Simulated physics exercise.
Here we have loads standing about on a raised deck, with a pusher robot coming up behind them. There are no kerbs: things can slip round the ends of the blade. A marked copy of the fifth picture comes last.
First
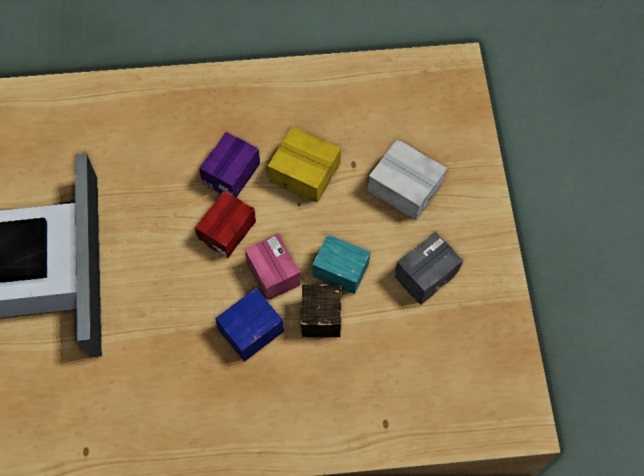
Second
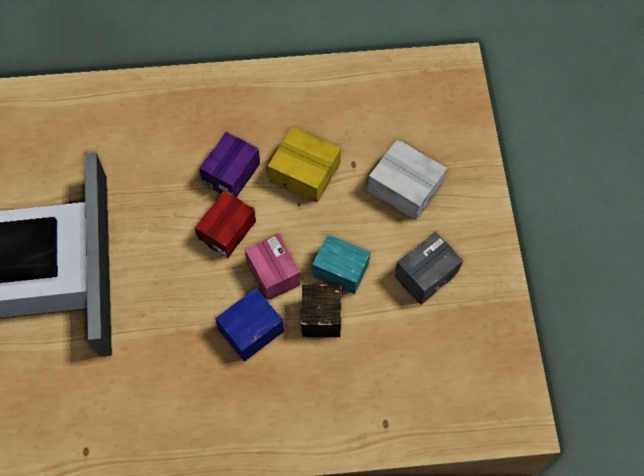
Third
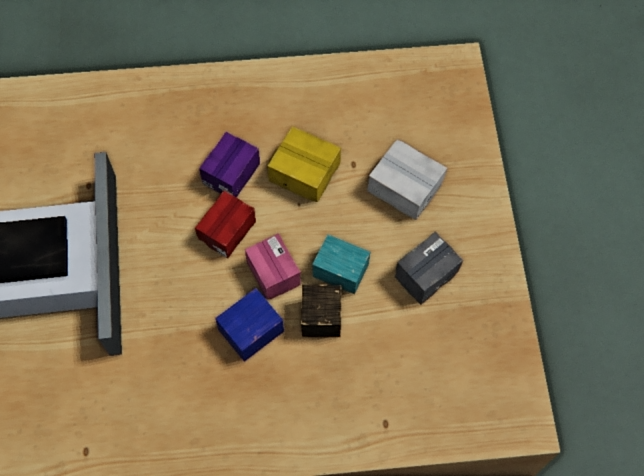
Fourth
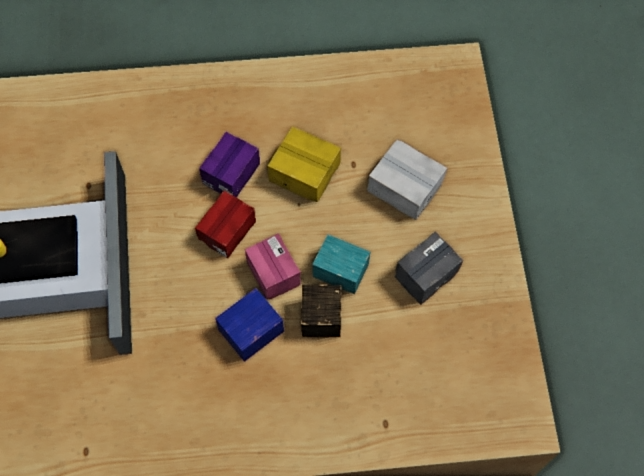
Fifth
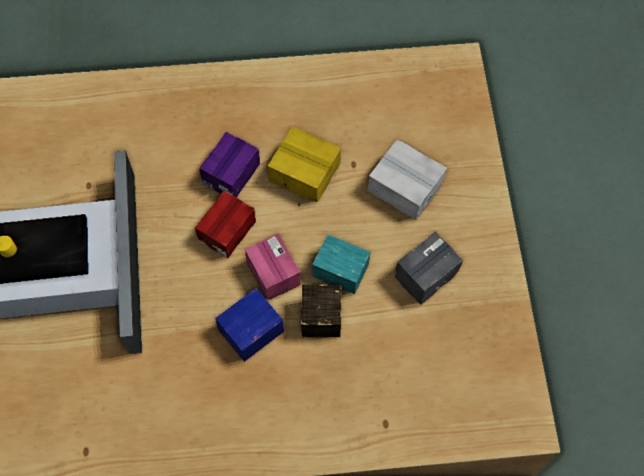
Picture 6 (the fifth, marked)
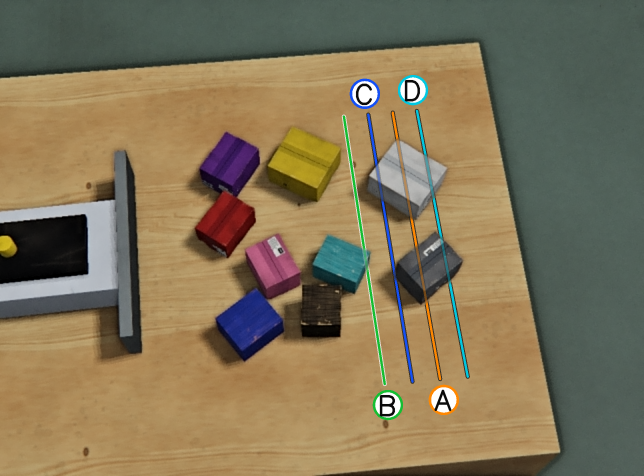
A pusher robot with a wide grey blade creeping right across a wooden deck towards a cluster of motionless coloured boxes.
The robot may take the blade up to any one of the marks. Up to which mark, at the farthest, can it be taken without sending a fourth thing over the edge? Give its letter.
Line D.
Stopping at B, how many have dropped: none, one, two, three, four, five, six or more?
In all, none.
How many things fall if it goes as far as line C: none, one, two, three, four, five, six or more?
The count is none.
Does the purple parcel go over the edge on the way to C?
By then, no.
On the marked copy, A at (415, 237); B at (363, 242); C at (389, 240); D at (441, 235).
With D. Early on, robot (164, 237); purple parcel (264, 154); blue crate (287, 327).
Further on, robot (280, 228); grey box (481, 267); white parcel (426, 183).
At the end, robot (369, 221); grey box over the edge; white parcel over the edge; two fallen.
As for the rest, A is within the limit but short; B is within the limit but short; C is within the limit but short.
